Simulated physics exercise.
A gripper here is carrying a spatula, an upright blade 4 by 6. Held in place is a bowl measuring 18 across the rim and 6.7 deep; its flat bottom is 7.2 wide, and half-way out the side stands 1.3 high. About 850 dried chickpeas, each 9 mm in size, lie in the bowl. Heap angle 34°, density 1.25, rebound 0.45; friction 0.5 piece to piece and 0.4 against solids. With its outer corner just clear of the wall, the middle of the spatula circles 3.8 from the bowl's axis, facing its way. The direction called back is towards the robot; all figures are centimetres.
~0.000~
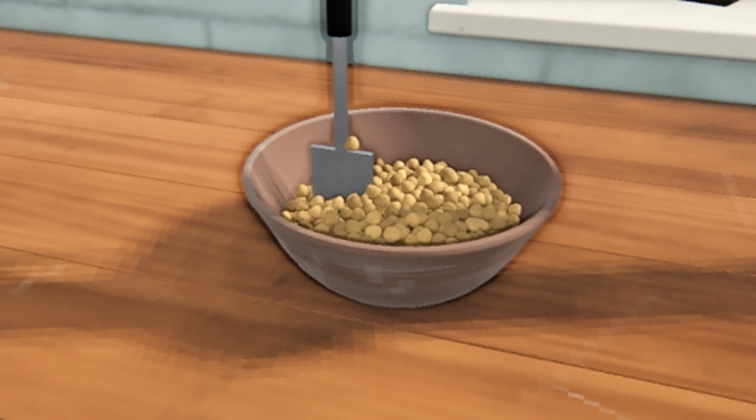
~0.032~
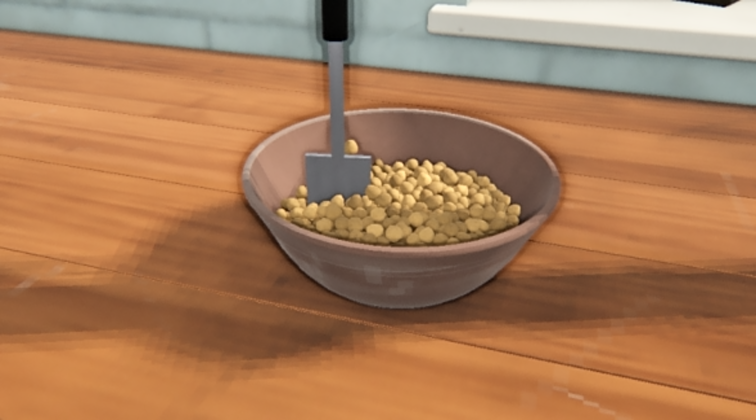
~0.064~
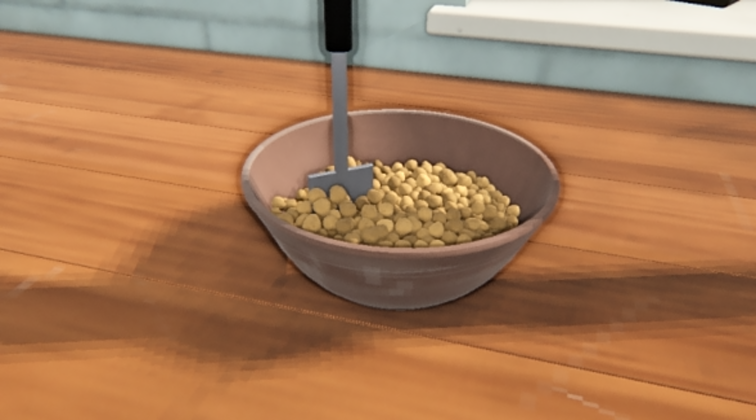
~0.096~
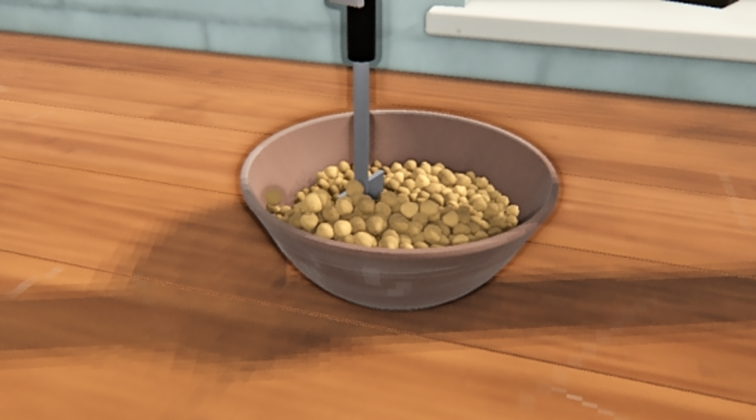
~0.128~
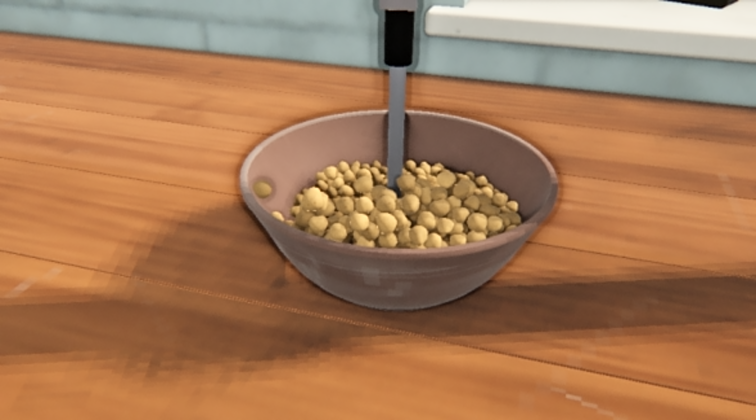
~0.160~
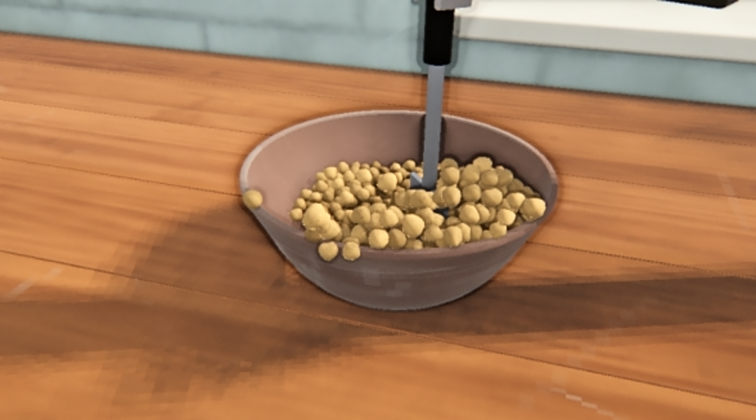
A spatula sinks into a bowl of chickpeas and sweeps right, pushing some up and over the rim.
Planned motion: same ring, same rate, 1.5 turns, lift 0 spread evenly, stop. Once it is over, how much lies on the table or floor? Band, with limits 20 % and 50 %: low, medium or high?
Medium.
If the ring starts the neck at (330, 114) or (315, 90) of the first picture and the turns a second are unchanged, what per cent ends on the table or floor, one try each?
Near 45 per cent and near 30 per cent, in that order.
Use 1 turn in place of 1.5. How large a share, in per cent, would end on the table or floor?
About 30 per cent.
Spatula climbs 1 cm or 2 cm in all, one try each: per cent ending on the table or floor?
Near 30 in a hundred, then near 25 in a hundred.
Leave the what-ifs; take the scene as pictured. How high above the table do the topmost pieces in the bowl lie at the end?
7.0 cm or so.
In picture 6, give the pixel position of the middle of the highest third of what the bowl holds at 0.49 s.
(361, 238).
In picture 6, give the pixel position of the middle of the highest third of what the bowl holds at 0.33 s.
About (381, 135).
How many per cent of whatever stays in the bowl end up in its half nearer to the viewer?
Roughly 40 percent of it.
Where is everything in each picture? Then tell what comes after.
The first picture shows spatula neck at (341, 127), 0° round; upper third of the load around (404, 209), from x 285 to 515, top at y 145; 850 in the bowl.
The second picture shows spatula neck at (338, 132), 12° round; upper third of the load around (399, 211), from x 280 to 515, top at y 145.
The third picture shows spatula neck at (341, 146), 41° round; upper third of the load around (393, 217), from x 275 to 510, top at y 165.
The fourth picture shows spatula neck at (361, 159), 71° round; upper third of the load around (401, 222), from x 275 to 510, top at y 165.
The fifth picture shows spatula neck at (395, 165), 101° round; upper third of the load around (430, 220), from x 260 to 515, top at y 165; 843 in the bowl, 7 in flight or on the tool.
The sixth picture shows spatula neck at (431, 163), 131° round; upper third of the load around (464, 207), from x 250 to 535, top at y 165; 829 in the bowl, 21 in flight or on the tool.
By 0.33 s, 287° round, highest piece 11 above the table; 699 in the bowl, 66 on the table or floor, 85 in flight or on the tool.
By 0.49 s, 83° round, highest piece 9 above the table; 600 in the bowl, 212 on the table or floor, 38 in flight or on the tool.
By 0.78 s, 180° round, highest piece 7 above the table; 551 in the bowl, 297 on the table or floor, 2 in flight or on the tool.
By 1.48 s, 180° round, highest piece 7 above the table; 551 in the bowl, 299 on the table or floor.
Final count, 551 in the bowl, 299 on the table or floor. That is 35 % on the table or floor.
